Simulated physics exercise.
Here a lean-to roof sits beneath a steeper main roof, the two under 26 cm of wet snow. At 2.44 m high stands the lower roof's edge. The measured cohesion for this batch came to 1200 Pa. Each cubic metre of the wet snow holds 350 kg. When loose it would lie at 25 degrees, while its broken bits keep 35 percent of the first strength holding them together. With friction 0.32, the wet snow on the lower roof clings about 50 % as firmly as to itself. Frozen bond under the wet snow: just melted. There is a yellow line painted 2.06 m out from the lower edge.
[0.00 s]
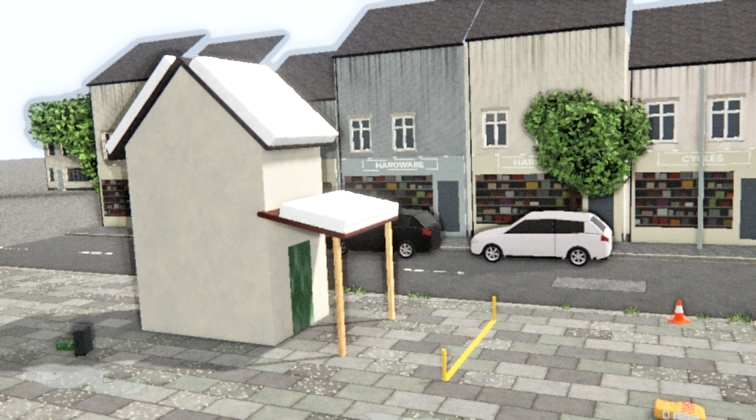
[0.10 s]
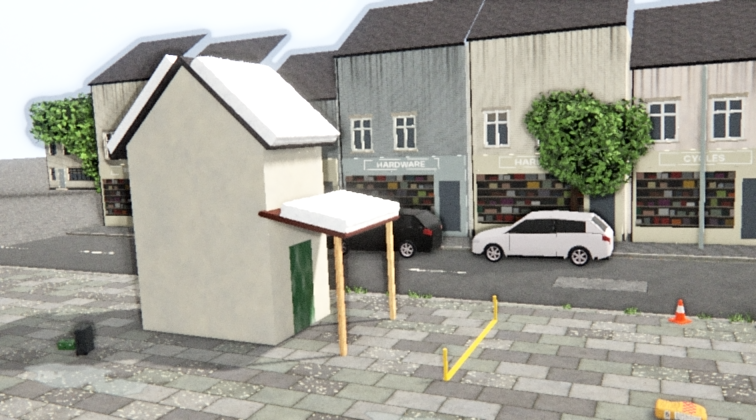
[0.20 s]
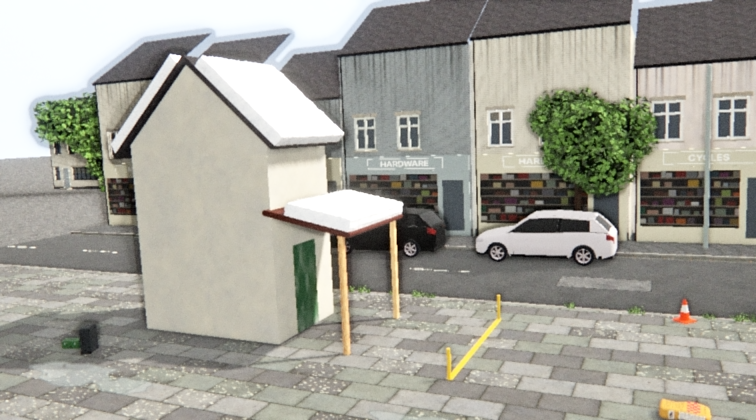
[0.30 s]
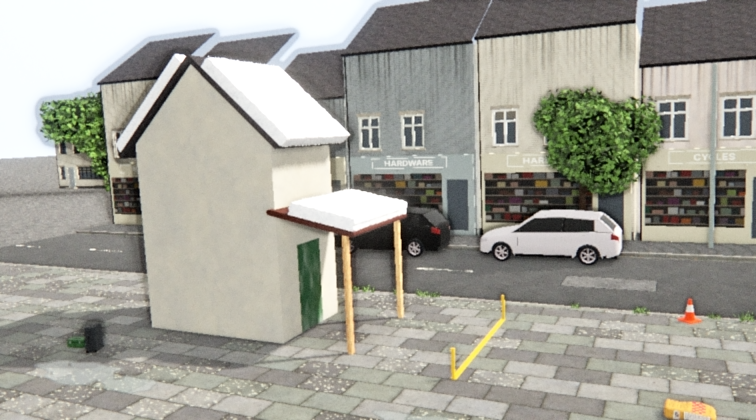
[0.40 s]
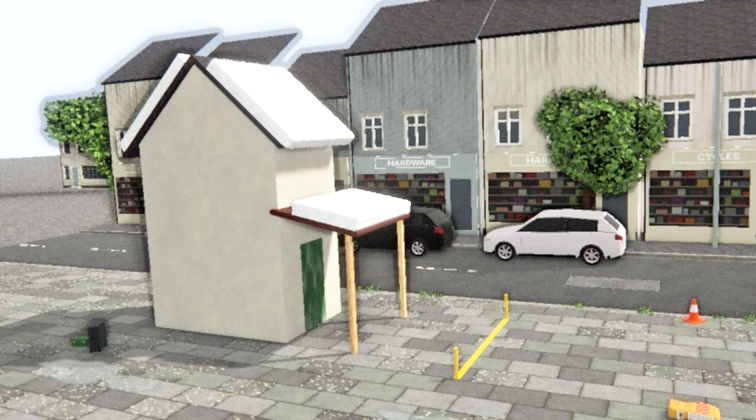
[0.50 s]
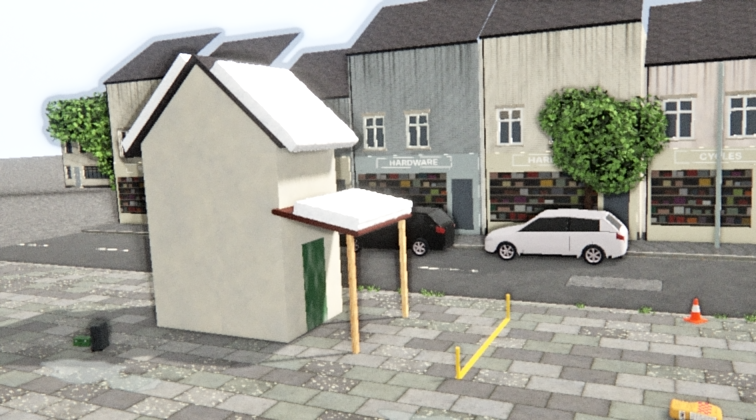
At the start, thick white snow lies on the steep main roof of a small pale building and on the lean-to roof below, with parked cars and shops behind. As the view shifts slightly, the upper snow creeps a little down to the right in one piece, edging just past the eave.
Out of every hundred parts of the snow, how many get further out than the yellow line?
Around 1 in every hundred.
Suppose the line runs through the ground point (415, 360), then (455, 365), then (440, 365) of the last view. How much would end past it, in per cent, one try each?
One by one: 18 in a hundred, 4 in a hundred, 8 in a hundred.
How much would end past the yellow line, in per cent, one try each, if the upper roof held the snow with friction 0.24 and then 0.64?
I'd expect around 20 percent, then around 0 percent.
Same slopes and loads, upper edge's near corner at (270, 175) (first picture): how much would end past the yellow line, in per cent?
Result: Near 0 %.
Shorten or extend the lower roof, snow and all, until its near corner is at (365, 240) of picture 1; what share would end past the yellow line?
It would come to roughly 0 percent.
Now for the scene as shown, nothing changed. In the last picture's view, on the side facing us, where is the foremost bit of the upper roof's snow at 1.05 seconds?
Look roughly at (323, 205).
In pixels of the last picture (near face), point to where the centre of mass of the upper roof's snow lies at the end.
Somewhere near (374, 281).
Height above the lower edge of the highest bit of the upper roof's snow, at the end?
0.8 m, give or take.
After 1.05 s, none is below the lower edge and 0 % is past the line.
After 1.70 s, none is below the lower edge and 0 % is past the line.
After 2.35 s, 25 % is below the lower edge and 0 % is past the line.
After 3.00 s, 41 % is below the lower edge and 1 % is past the line.
After 4.20 s, at the end, 43 % is below the lower edge and 1 % is past the line.
